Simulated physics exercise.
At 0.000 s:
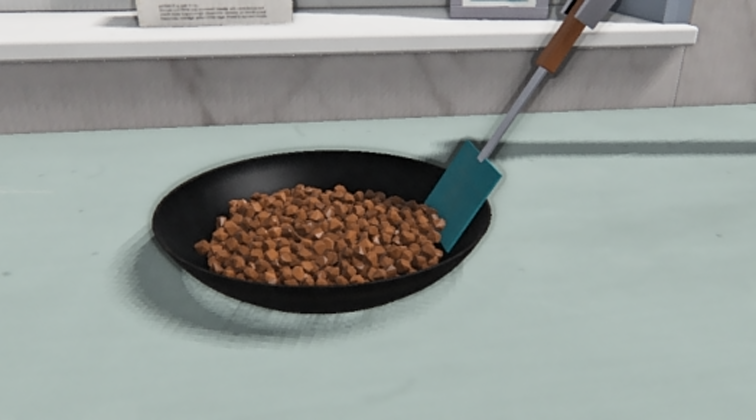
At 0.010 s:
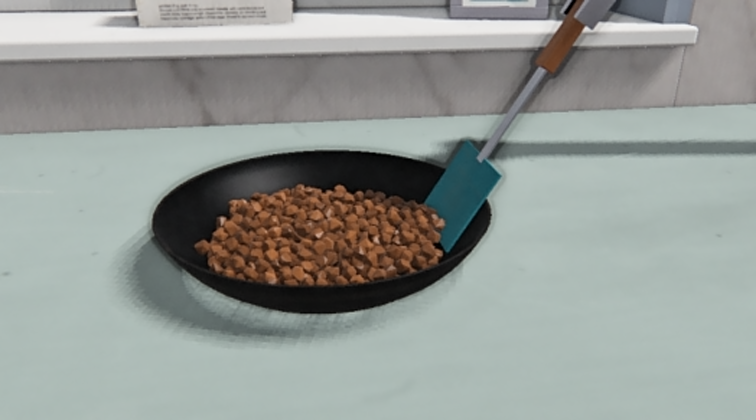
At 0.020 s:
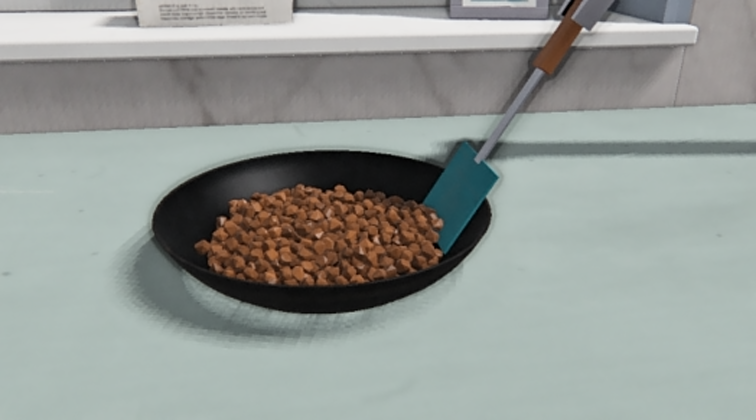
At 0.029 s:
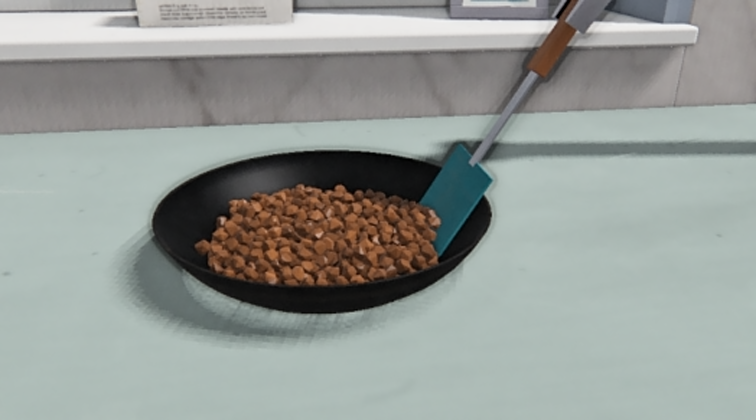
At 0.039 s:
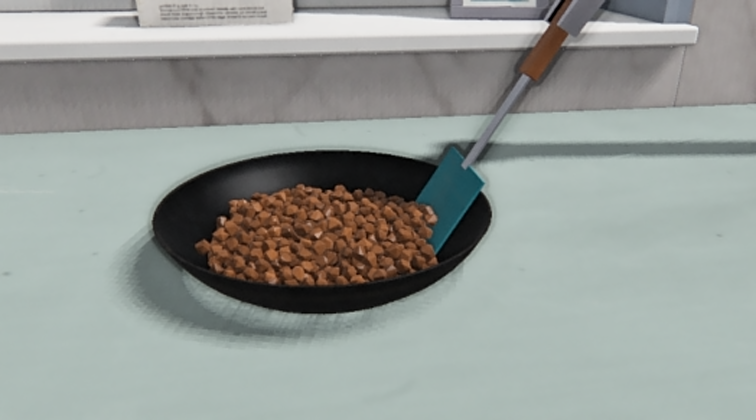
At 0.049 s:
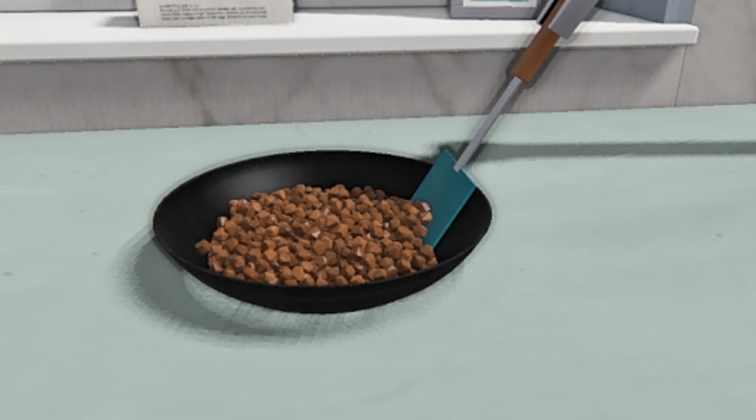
On a pale green table, a teal spatula slides slightly left through brown pellets in a black pan.
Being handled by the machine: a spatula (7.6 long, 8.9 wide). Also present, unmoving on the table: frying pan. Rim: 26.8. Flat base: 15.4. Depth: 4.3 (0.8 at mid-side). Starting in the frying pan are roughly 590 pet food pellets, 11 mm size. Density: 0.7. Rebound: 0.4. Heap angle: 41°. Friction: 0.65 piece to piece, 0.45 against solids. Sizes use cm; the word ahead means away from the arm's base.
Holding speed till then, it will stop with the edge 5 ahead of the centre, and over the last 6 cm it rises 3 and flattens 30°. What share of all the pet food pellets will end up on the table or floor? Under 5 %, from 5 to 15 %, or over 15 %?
Under 5 %.
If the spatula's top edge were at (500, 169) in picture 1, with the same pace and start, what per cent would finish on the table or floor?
Roughly 0 percent ends on the table or floor.
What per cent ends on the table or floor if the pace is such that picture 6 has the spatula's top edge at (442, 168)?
About 10 percent.
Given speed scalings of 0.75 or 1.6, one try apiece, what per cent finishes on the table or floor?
Roughly 0 % and roughly 10 %.
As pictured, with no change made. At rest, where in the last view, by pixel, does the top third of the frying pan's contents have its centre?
Approximately at pixel (216, 215).
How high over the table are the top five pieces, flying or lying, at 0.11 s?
About 5 centimetres.
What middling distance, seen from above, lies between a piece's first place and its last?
Some 5 centimetres.
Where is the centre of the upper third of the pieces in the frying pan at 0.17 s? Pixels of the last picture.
The middle sits at approx. (251, 217).
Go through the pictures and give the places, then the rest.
The first picture shows spatula top edge at (484, 156), sloping 58°; upper third of the load around (327, 223), from x 205 to 440, top at y 190; 588 in the frying pan.
The second picture shows spatula top edge at (483, 156), sloping 58°; upper third of the load around (327, 223), from x 205 to 440, top at y 190.
The third picture shows spatula top edge at (481, 158), sloping 58°; upper third of the load around (327, 223), from x 205 to 435, top at y 190.
The fourth picture shows spatula top edge at (475, 160), sloping 58°; upper third of the load around (327, 223), from x 205 to 435, top at y 190.
The fifth picture shows spatula top edge at (468, 163), sloping 58°; upper third of the load around (328, 222), from x 205 to 430, top at y 190.
The sixth picture shows spatula top edge at (460, 166), sloping 58°; upper third of the load around (328, 221), from x 205 to 430, top at y 190; 588 in the frying pan.
After 0.11 s, sloping 58°, highest piece 5 above the table; 588 in the frying pan.
After 0.17 s, sloping 46°, highest piece 6 above the table; 588 in the frying pan.
After 0.40 s, sloping 28°, highest piece 6 above the table; 572 in the frying pan, 16 on the table or floor.
After 1.45 s, sloping 28°, highest piece 6 above the table; 572 in the frying pan, 16 on the table or floor.
At rest, 572 in the frying pan, 16 on the table or floor. That is 3 % on the table or floor.
